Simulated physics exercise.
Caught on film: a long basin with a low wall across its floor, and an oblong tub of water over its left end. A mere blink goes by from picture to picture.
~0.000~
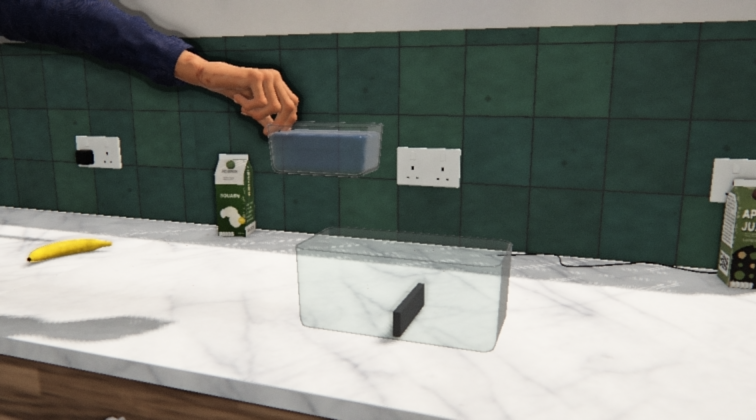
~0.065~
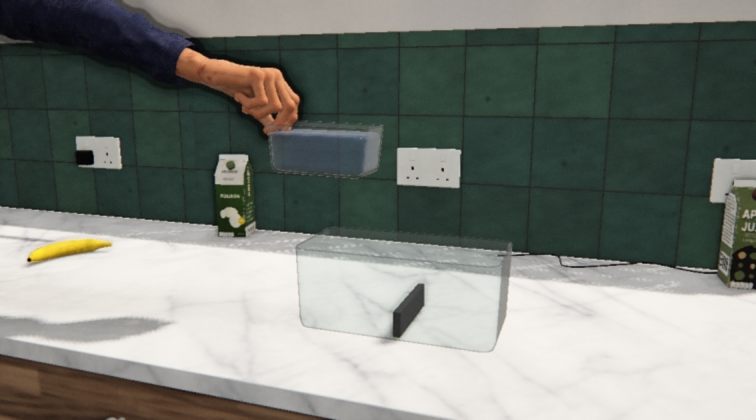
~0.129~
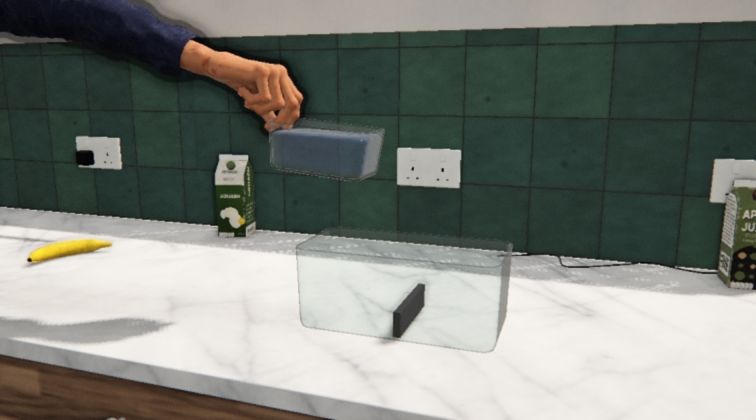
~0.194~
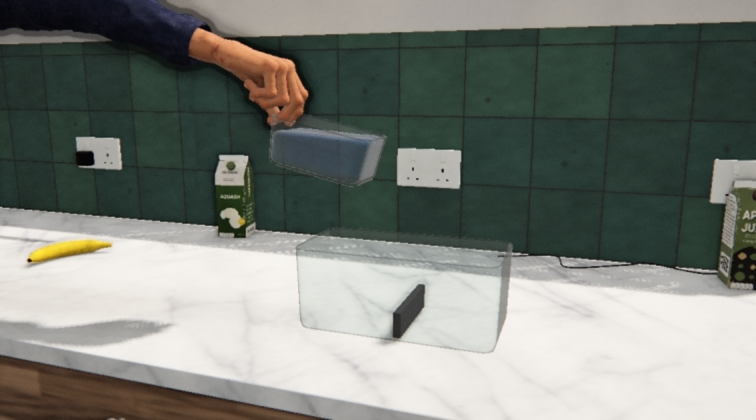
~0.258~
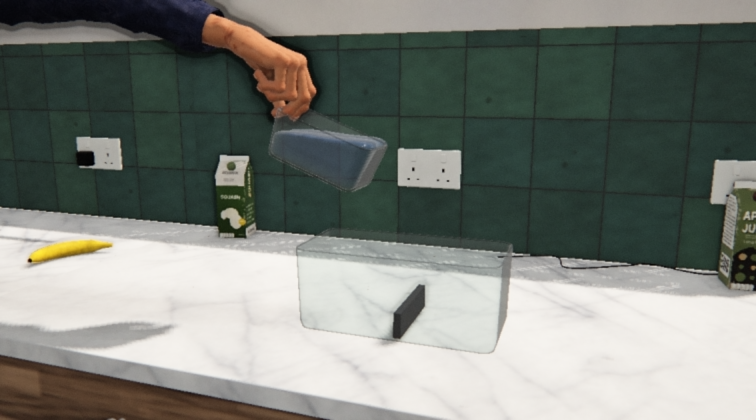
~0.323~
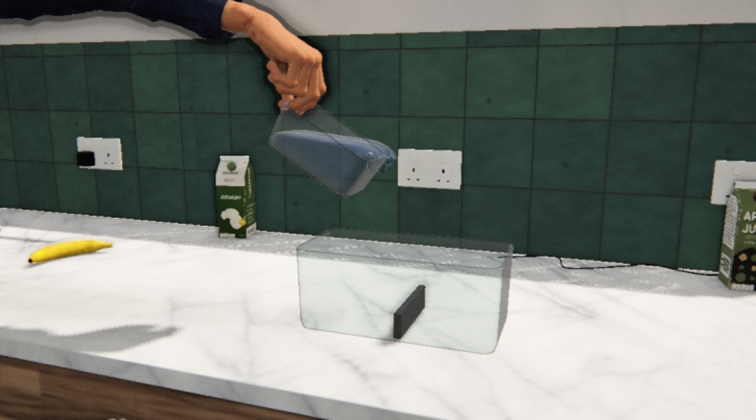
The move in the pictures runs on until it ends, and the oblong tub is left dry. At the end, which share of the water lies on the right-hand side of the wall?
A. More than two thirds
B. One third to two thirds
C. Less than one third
Option B: One third to two thirds.
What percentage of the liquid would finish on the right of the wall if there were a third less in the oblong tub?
Close to 40 per cent, more or less.
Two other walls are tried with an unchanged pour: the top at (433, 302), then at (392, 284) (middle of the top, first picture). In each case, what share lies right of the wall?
The first placement leaves close to 20 per cent, the second close to 75 per cent.
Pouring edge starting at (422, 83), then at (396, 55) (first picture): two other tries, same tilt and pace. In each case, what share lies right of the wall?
About 65 % the first time, about 65 % the second.
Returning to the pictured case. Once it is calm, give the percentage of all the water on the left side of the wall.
It is close to 40 per cent.
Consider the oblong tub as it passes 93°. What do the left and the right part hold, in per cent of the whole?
So the left part has 10 percent, while the right part has 45.
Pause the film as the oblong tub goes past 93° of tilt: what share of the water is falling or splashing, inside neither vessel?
Somewhere around 30 per cent of it.
A moment on, the oblong tub is tipped on its side and 12 per cent is still to pour, 11 is left of the wall and 46 right of it.
Next, the oblong tub is tipped right over and 1 per cent is still to pour, 35 is left of the wall and 58 right of it.
Then the oblong tub is tipped right over and 0 per cent is still to pour, 39 is left of the wall and 58 right of it.
Later the oblong tub is tipped right over and 0 per cent is still to pour, 39 is left of the wall and 58 right of it.
Finally, 39 per cent lies left of the wall, 58 right of it and 3 outside.
